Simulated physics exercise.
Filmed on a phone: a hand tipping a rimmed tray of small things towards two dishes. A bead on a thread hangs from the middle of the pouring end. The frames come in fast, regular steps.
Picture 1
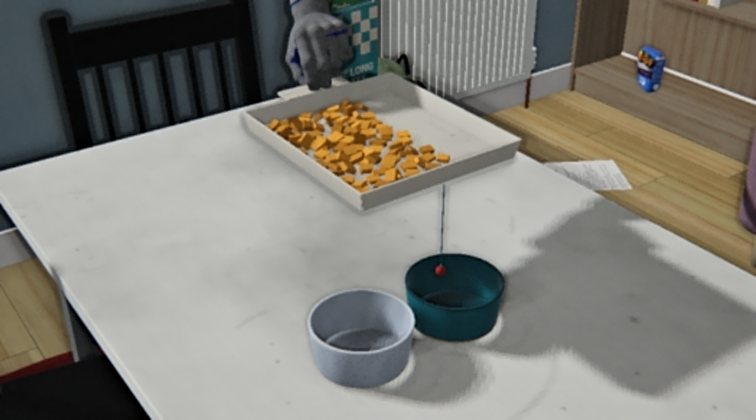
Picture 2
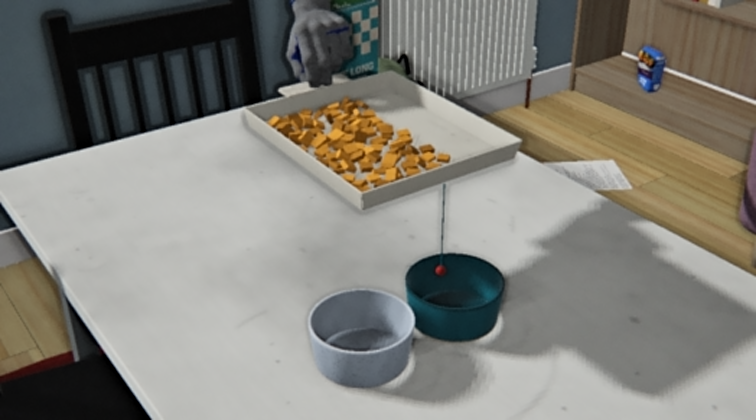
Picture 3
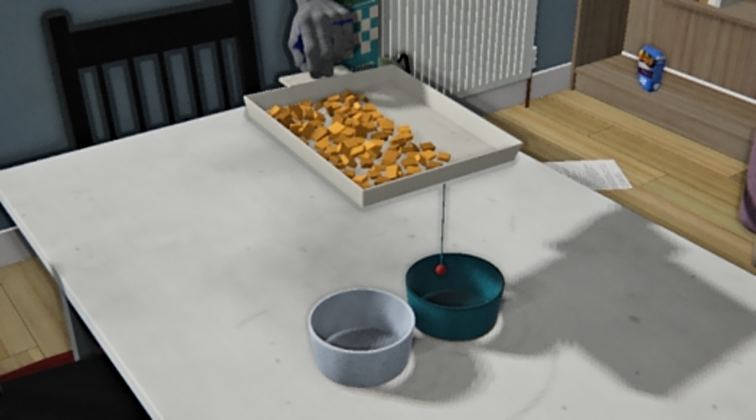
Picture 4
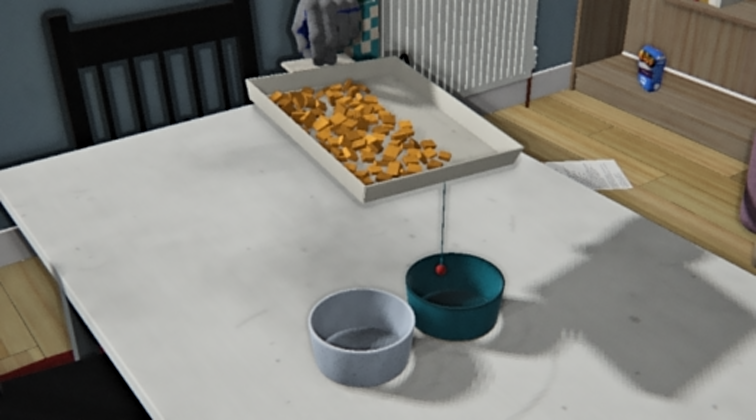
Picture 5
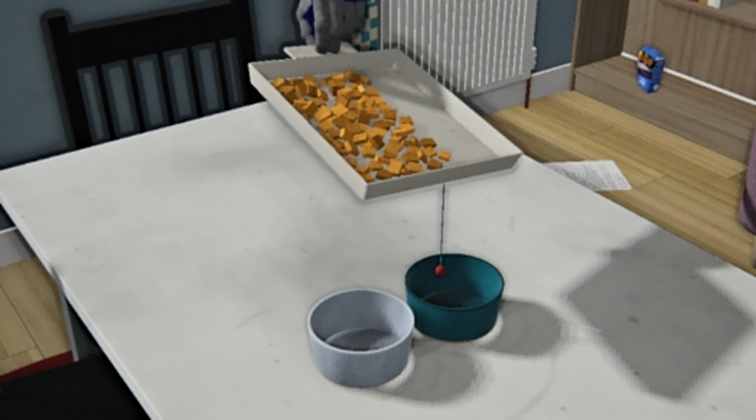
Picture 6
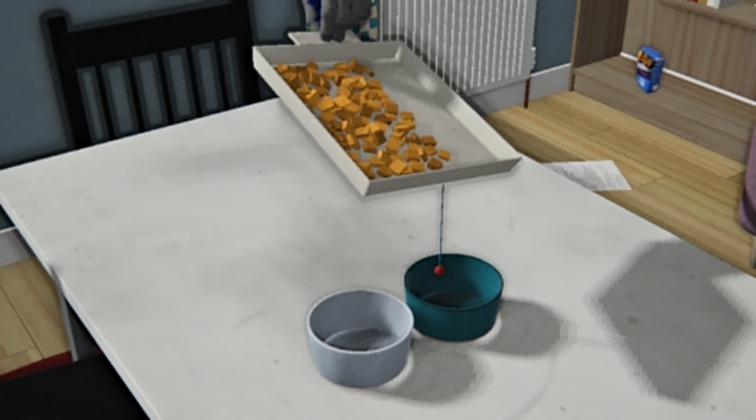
A shallow tray of small orange pieces slowly tilted above a white table, its far side rising and its near right corner dipping, while a gray hand drew back behind it and two bowls stayed still.
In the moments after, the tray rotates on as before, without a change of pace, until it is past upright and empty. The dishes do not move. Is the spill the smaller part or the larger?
Caught overall: Under half.
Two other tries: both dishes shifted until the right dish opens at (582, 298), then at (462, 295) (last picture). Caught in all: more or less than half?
The first try: Not half. The second: Less than half.
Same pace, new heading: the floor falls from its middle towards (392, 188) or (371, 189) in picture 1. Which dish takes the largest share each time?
At the first place left, at the second the dish on the left.
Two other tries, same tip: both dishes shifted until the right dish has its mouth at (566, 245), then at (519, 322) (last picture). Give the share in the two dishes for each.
About 60 and 0 per cent.
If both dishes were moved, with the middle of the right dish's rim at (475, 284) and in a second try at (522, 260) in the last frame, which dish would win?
The first try: The right one. The second: The dish on the right.
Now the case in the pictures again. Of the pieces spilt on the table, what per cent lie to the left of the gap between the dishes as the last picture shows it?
Roughly 0 in a hundred.
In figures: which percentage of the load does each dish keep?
Left dish near 0 in a hundred; right dish near 20.
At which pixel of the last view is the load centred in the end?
Roughly at (502, 290).
Just after the last frame, tray tipped steeply; almost all on the tray; just a few in the air.
A moment on, tray tipped past a quarter turn; roughly a quarter on the tray; about a tenth in the right dish; roughly half outside both; roughly a quarter in the air.
Further on, tray tipped past a quarter turn; about a tenth in the right dish; the larger part outside both.
When it is over, tray tipped past a quarter turn; not one in the left dish; about a tenth in the right dish; the larger part outside both.
